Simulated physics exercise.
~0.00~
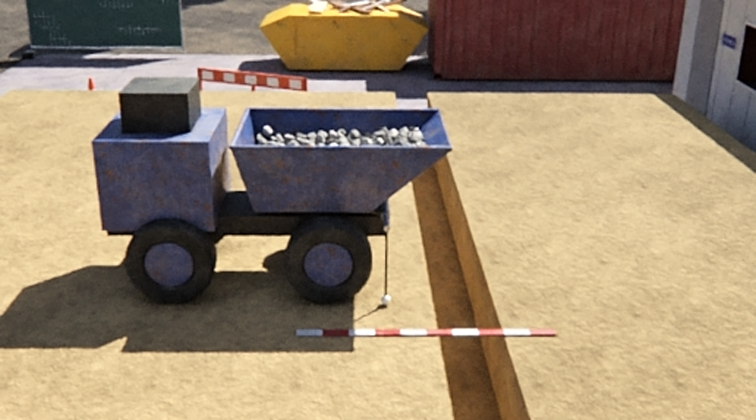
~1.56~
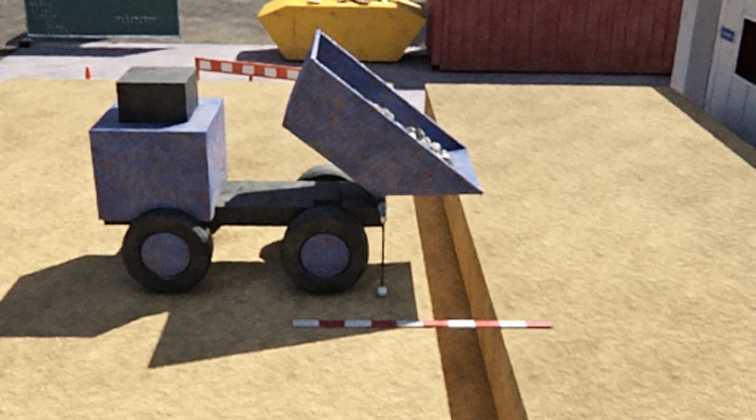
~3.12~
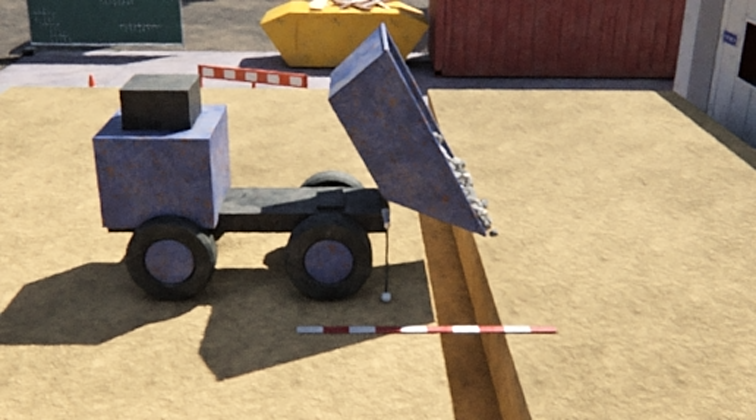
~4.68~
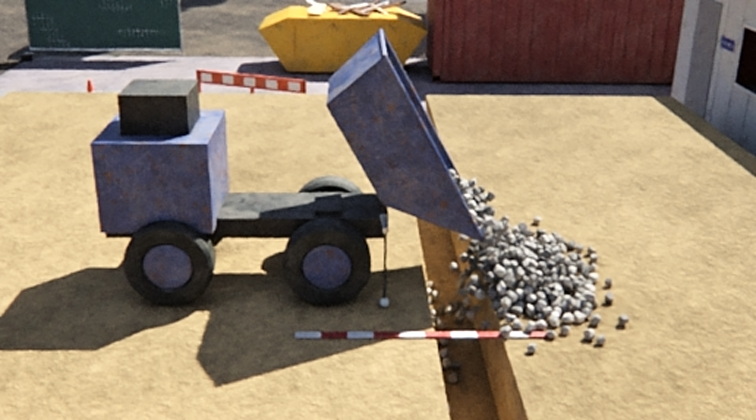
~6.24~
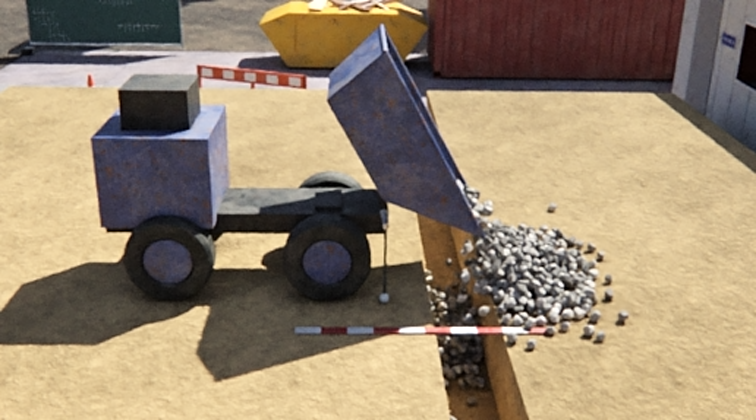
Blue dumper tipping its skip steeply and spilling grey stones partly into a trench, most landing beyond it, some staying in the skip.
